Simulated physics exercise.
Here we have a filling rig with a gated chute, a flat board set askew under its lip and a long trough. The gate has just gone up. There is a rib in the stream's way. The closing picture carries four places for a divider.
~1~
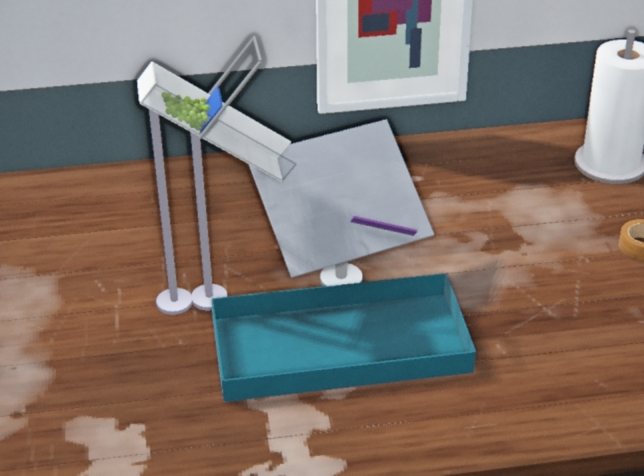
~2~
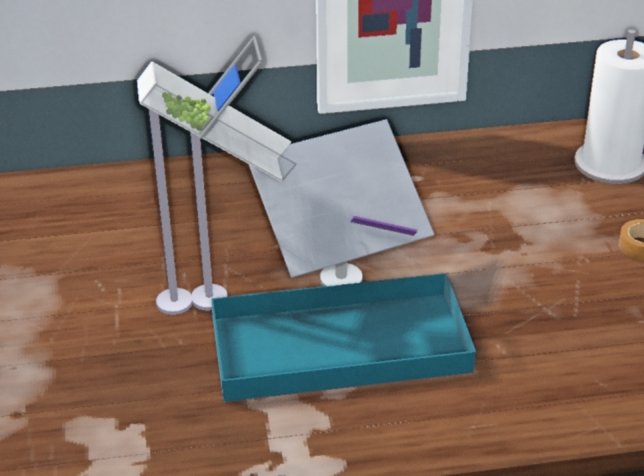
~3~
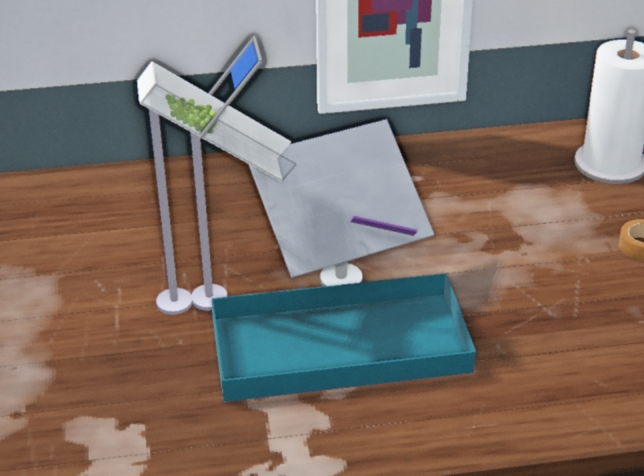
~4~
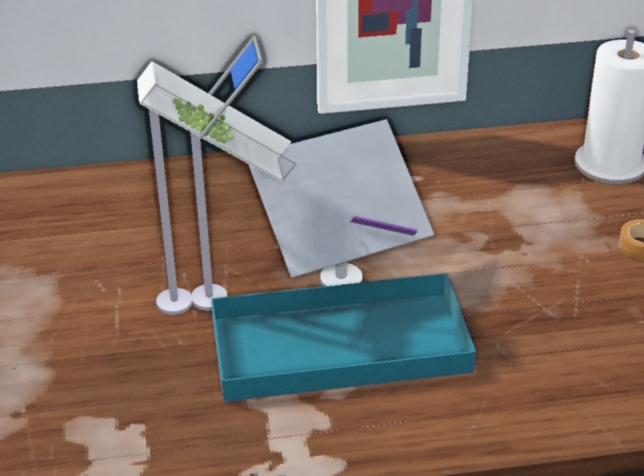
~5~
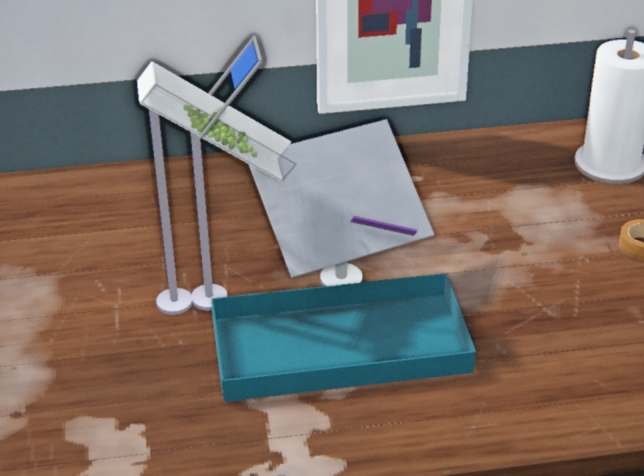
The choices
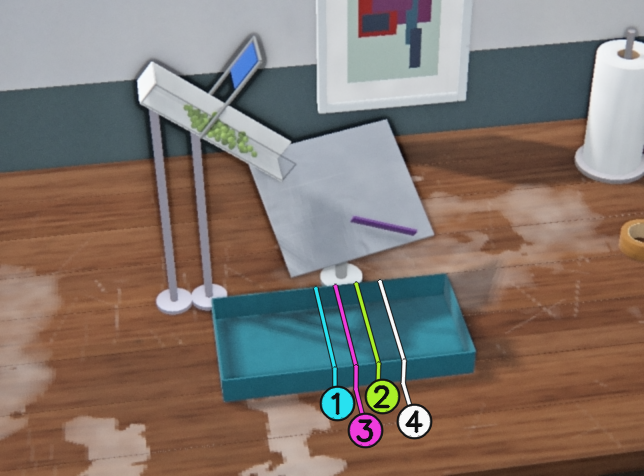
A tilted chute's blue gate rises, and green peas slide down to the right.
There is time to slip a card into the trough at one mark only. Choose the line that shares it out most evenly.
The best line is 4.
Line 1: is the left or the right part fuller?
Right.
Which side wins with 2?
Right.
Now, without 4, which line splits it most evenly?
That would be 2.
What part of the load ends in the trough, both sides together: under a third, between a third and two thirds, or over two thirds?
It is between a third and two thirds.
On the marked copy, line 1 crosses the front rim at (334, 367); line 2 crosses the front rim at (378, 362); line 3 crosses the front rim at (355, 365); line 4 crosses the front rim at (403, 360).
With 1, of what is caught, none on the left of the divider, all on the right.
With 2, of what is caught, about a quarter on the left of the divider, most on the right.
With 3, of what is caught, a stray few on the left of the divider, nearly all on the right.
With 4, of what is caught, about half on the left of the divider, about half on the right.
